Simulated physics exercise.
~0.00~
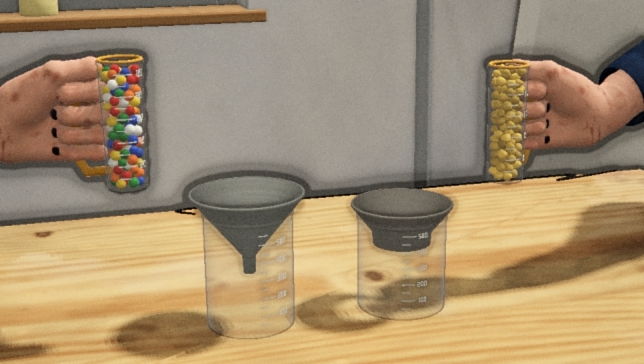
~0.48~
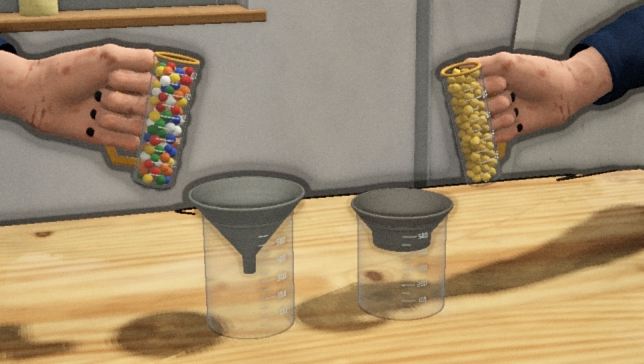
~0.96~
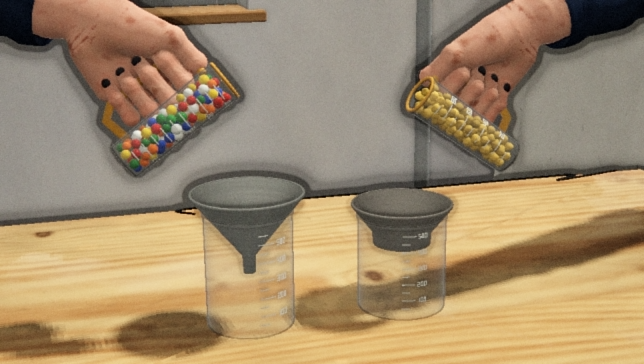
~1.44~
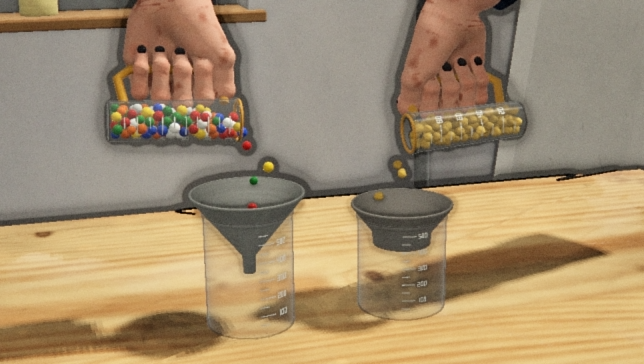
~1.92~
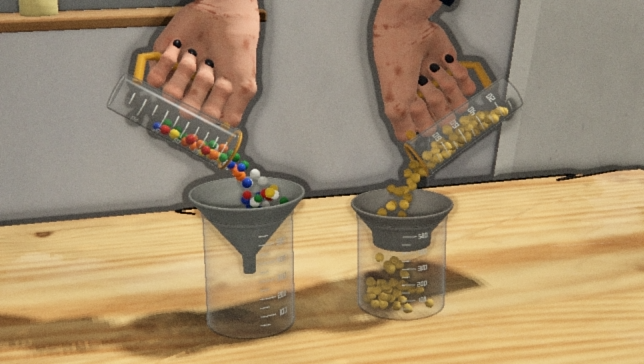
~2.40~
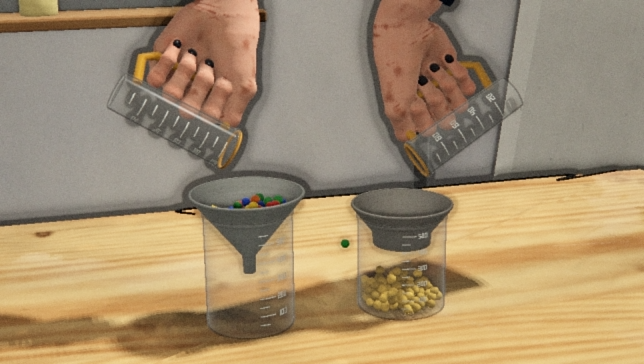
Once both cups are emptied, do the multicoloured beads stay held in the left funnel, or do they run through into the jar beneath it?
They stay held in the left funnel, with none in the jar beneath, apart from a stray green one that ends up outside. The yellowish pieces on the right all pass through into their jar.
